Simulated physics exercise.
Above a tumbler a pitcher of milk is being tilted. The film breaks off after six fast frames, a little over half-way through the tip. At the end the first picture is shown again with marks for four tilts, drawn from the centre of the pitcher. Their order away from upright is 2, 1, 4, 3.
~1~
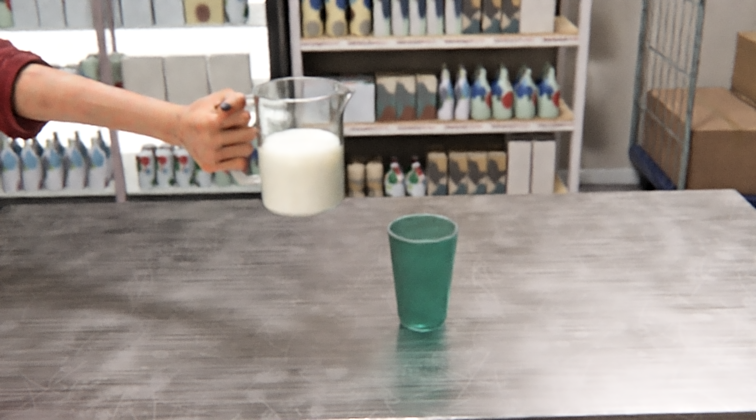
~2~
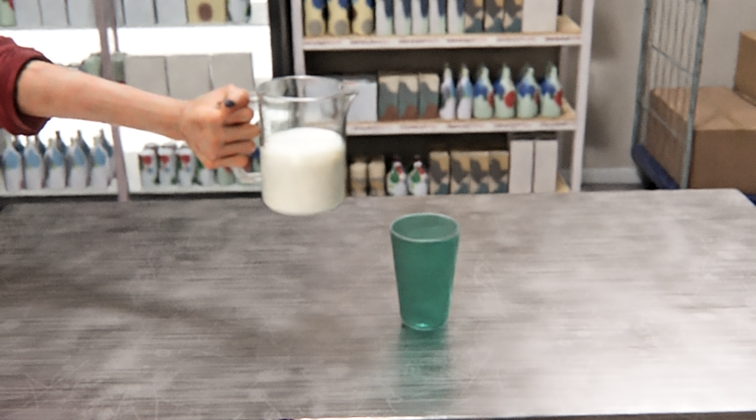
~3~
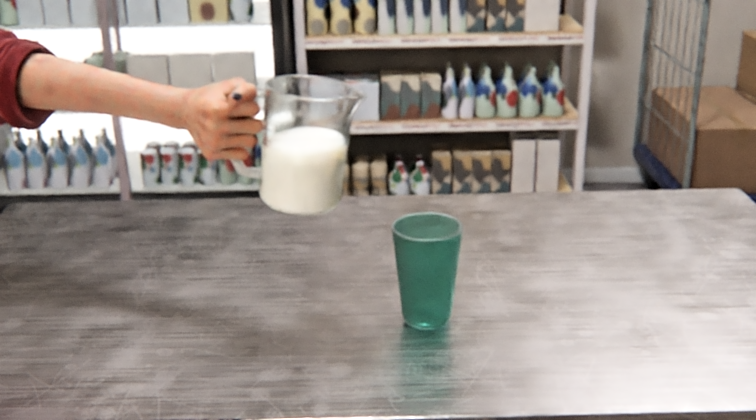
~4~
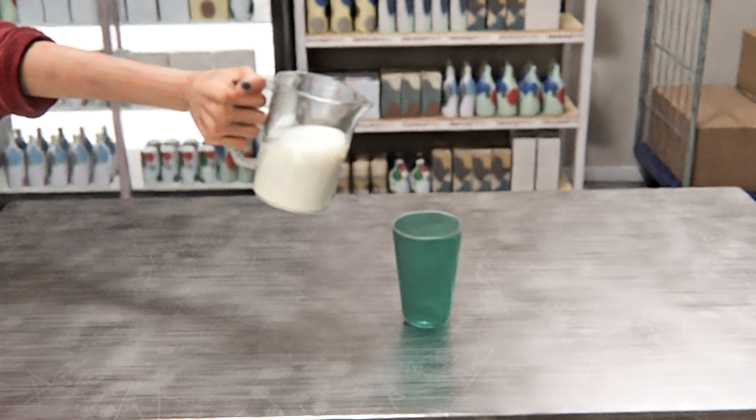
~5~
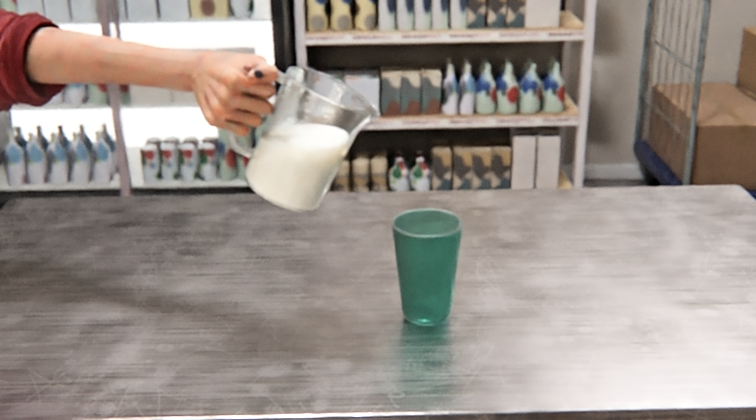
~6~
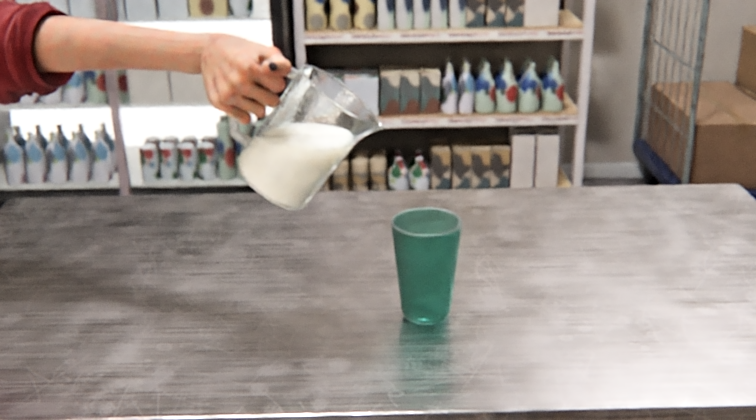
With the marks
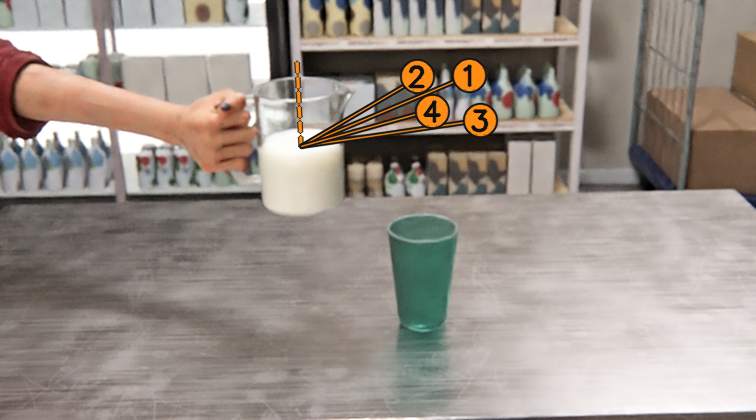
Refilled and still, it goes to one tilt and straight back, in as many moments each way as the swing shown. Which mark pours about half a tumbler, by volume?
4 beats the others.
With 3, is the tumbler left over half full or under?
Over.
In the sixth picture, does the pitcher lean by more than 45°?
No.
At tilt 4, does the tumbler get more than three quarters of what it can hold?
No.
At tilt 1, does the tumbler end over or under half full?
Under.
On the marked copy, 1 at (453, 82); 2 at (403, 86); 3 at (463, 122); 4 at (415, 114).
With 1, the tumbler ends with about 33 % of what it can hold.
With 2, the tumbler ends with about 15 % of what it can hold.
With 3, the tumbler ends with about 73 % of what it can hold.
With 4, the tumbler ends with about 54 % of what it can hold.
